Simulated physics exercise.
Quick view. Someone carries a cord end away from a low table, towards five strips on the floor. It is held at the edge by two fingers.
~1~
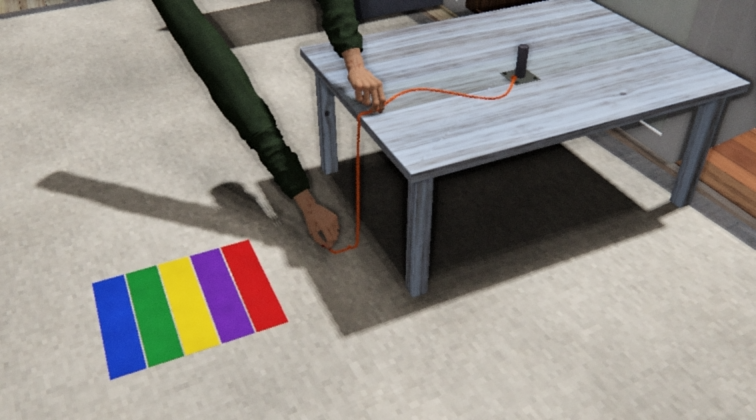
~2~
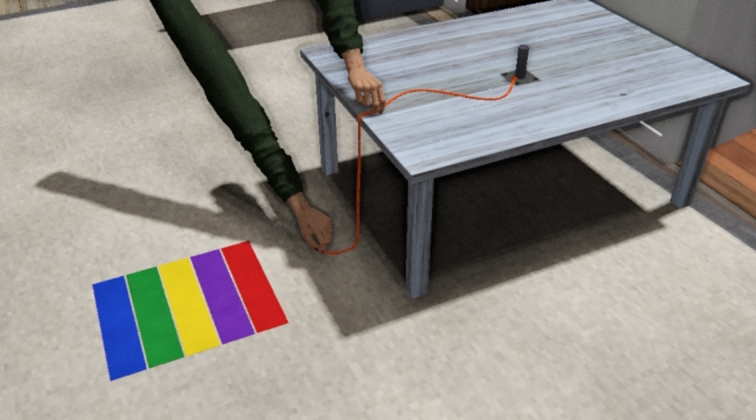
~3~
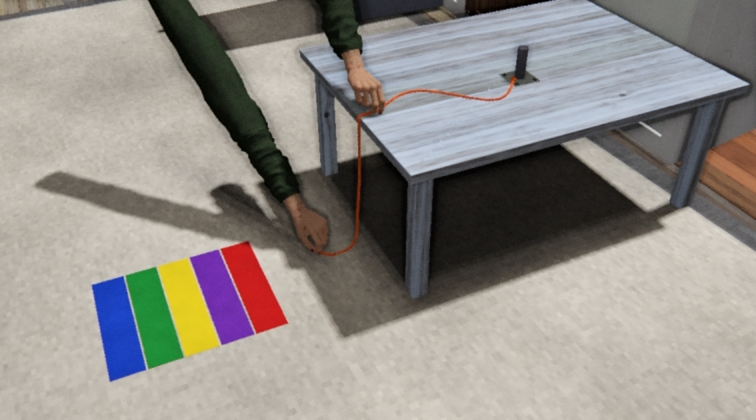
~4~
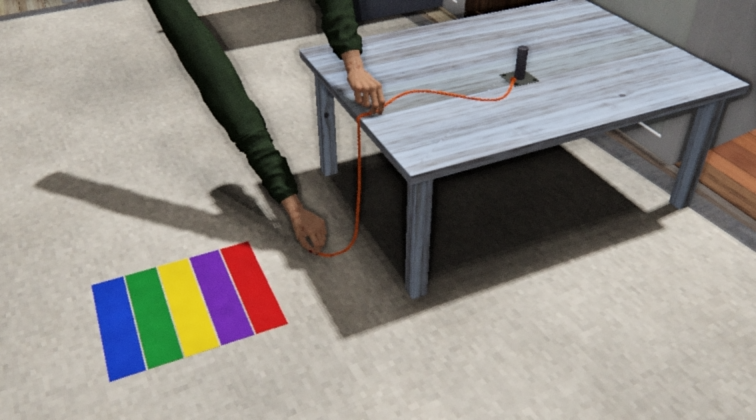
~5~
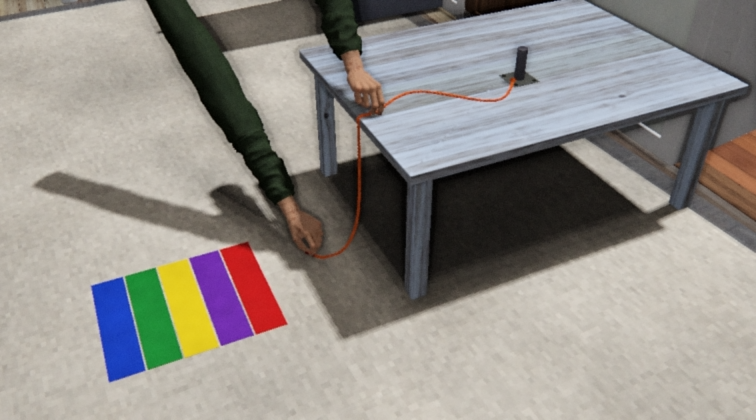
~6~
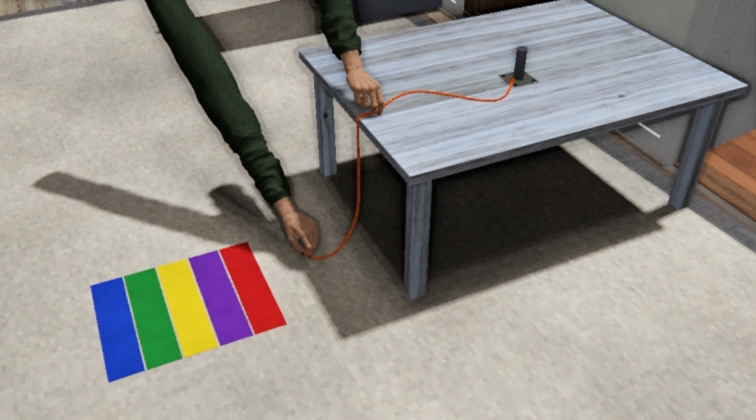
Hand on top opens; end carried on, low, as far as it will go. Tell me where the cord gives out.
It gives out over the yellow strip.
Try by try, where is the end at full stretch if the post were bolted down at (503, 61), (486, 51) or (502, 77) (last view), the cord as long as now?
Near (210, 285); near (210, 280); near (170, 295).
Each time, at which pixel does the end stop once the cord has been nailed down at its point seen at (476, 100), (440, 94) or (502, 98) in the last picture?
Pixel places, try by try: (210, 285), (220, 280), (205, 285).
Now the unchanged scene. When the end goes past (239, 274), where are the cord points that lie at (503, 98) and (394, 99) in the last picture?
(476, 86) and (371, 113), approximately.
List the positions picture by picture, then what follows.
In the first frame, end (327, 246); red (265, 311); purple (232, 321); yellow (197, 332); green (161, 343); blue (124, 355).
In the second frame, end (320, 249); cord through (510, 91) (457, 95) (395, 98) (360, 130) (358, 185) (358, 235).
In the third frame, end (316, 251).
In the fourth frame, end (314, 251); cord through (509, 92) (456, 96) (395, 99) (359, 131) (359, 186) (355, 236).
In the fifth frame, end (310, 253).
In the sixth frame, end (306, 254); cord through (508, 92) (455, 96) (394, 99) (358, 132) (359, 186) (348, 237).
Soon after, end near (239, 274); over red.
After that, end near (205, 284); over purple.
At the stop, end near (186, 289); over yellow. It gets as far as the yellow strip.
